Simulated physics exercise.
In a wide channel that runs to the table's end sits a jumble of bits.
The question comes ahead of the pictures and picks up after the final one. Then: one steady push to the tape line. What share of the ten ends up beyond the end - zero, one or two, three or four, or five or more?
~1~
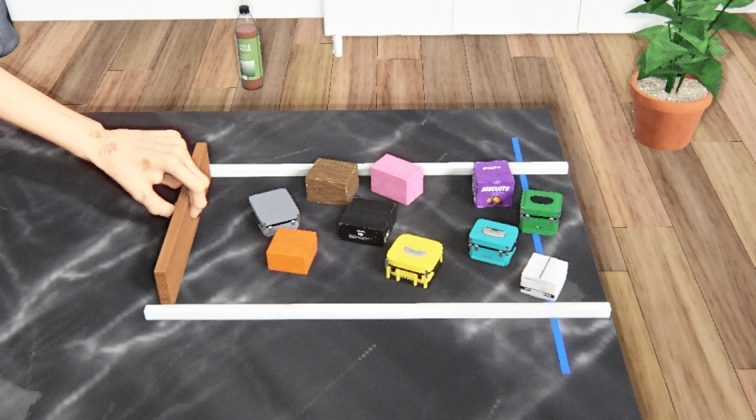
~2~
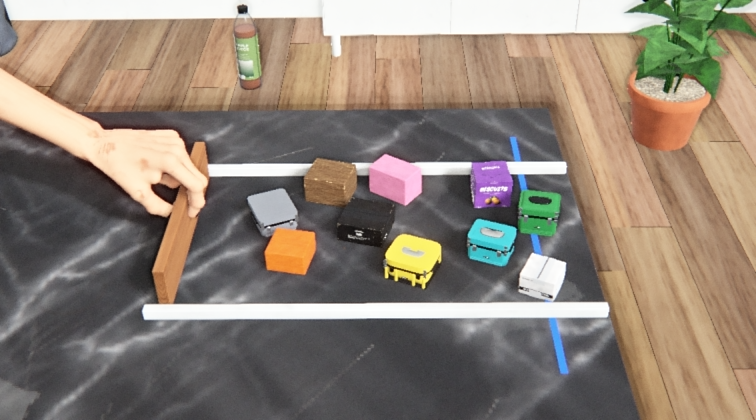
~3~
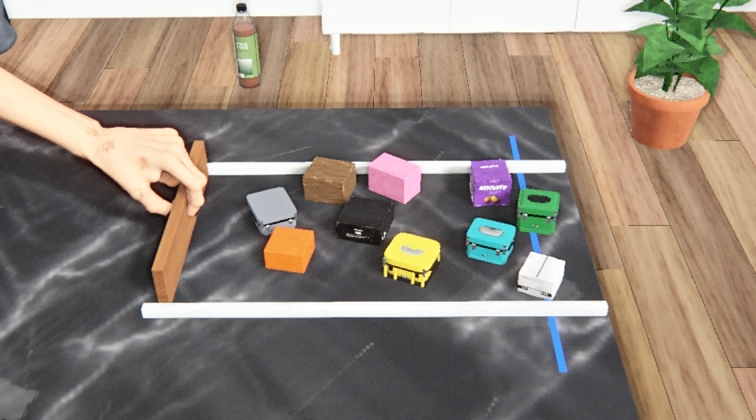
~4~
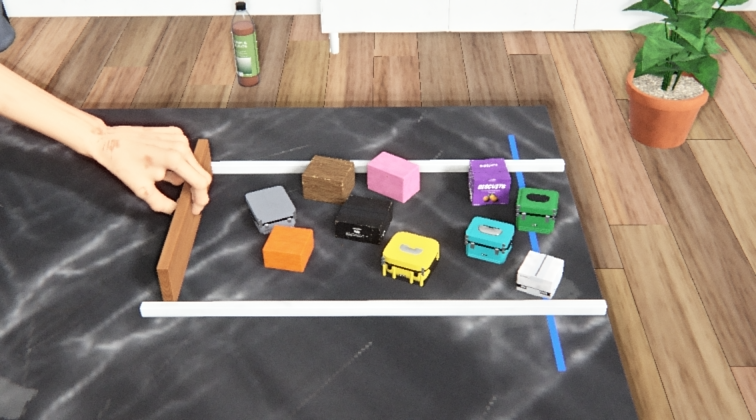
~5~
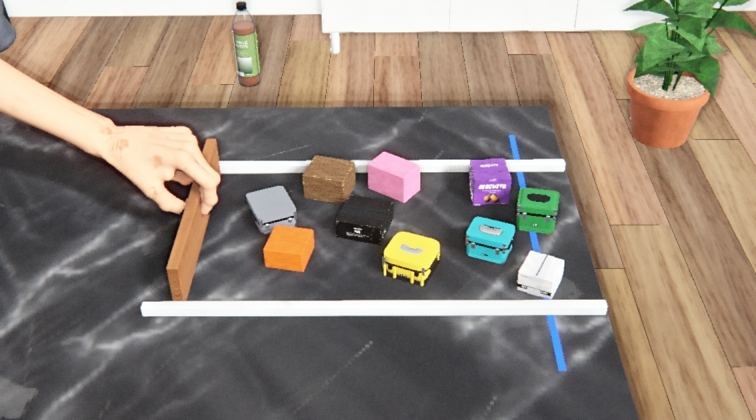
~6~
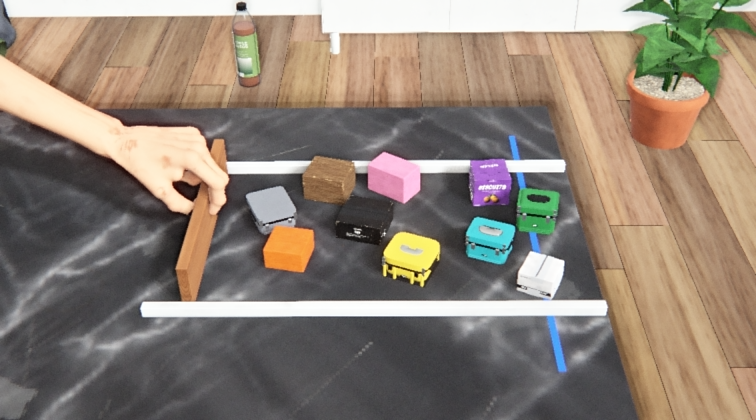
What ends up beyond the end is five or more of them.
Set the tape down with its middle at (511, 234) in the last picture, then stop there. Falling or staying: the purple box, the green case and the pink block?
Purple box goes off, green case goes off, pink block stays put.
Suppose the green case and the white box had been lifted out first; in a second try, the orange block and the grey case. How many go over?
Result, first then second: 4, 4.
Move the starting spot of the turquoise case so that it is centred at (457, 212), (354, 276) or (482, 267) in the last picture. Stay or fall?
Well, the turquoise case goes off the edge first, keeps its spot next, and goes off the edge last.
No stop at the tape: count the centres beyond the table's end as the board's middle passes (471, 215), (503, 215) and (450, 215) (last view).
0; 2; 0.
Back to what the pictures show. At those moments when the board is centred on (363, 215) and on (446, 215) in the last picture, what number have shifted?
First 6, after that 10.
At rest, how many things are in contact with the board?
Count: 4.
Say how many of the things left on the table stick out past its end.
The number would be 0.
Early on, none off yet; green case at rest near (537, 211); white box at rest near (541, 275); purple box at rest near (489, 182).
A while later, none off yet; green case at rest near (537, 211); white box at rest near (541, 275); purple box moving near (497, 183).
Further along, none off yet; green case travelled about its own width near (582, 211); white box travelled about its own width near (565, 283); purple box travelled well along near (563, 183).
Finally, the number that fall off is five or more; lost, black box, pink block, turquoise case, purple box, white box and green case.
